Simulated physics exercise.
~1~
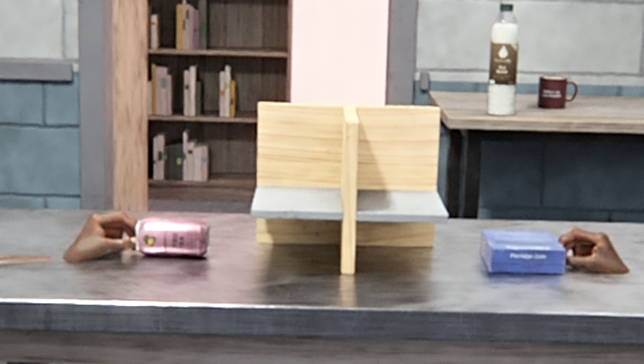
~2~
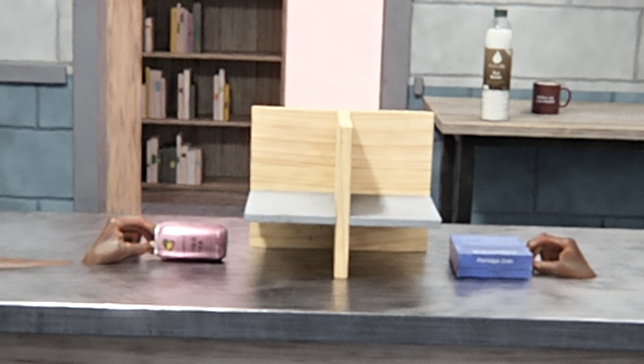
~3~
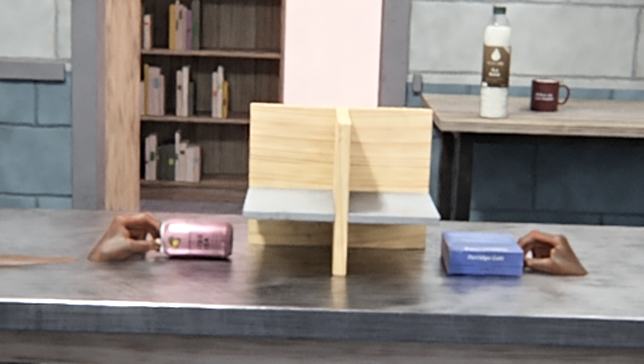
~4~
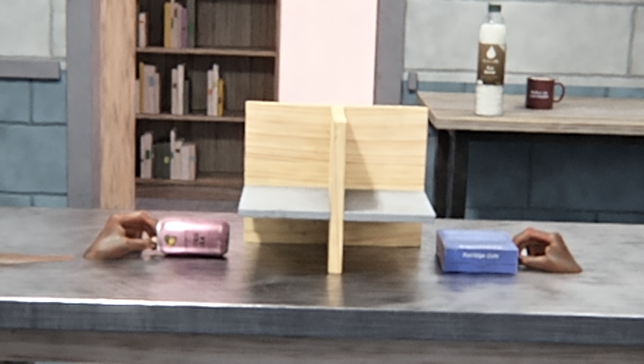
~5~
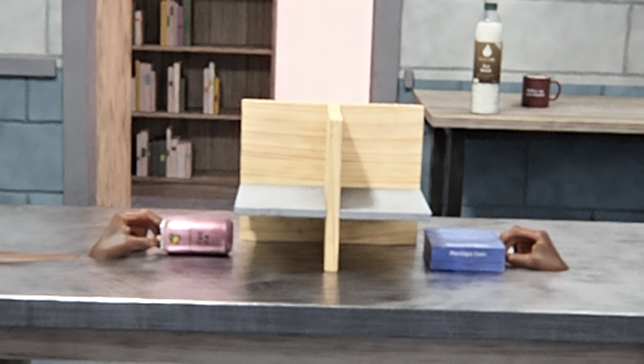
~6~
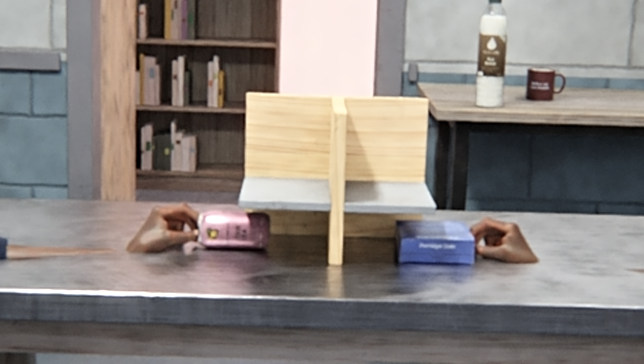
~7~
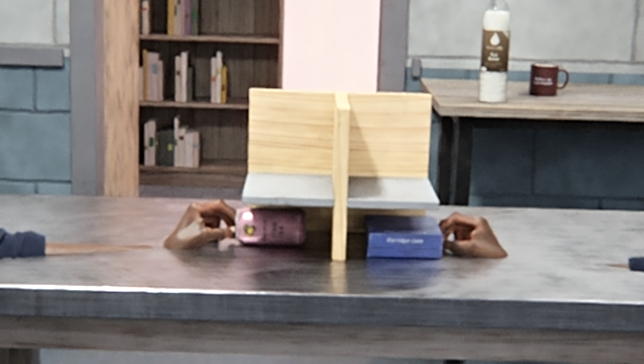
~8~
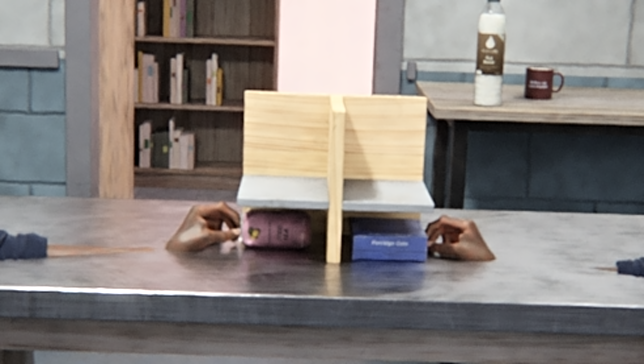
The clip opens on a dark tabletop where a wooden stand with a grey shelf on each side of its upright divider sits between two hands. The left hand holds a pink can lying on its side, and the right hand holds a blue packet. Both hands push inward, bringing the can rightward and the packet leftward up to the openings. The two things then start sliding beneath the shelves while the stand stays put. At the end, the can and the packet both fit under the shelf, one on each side of the divider, with the hands still beside them.
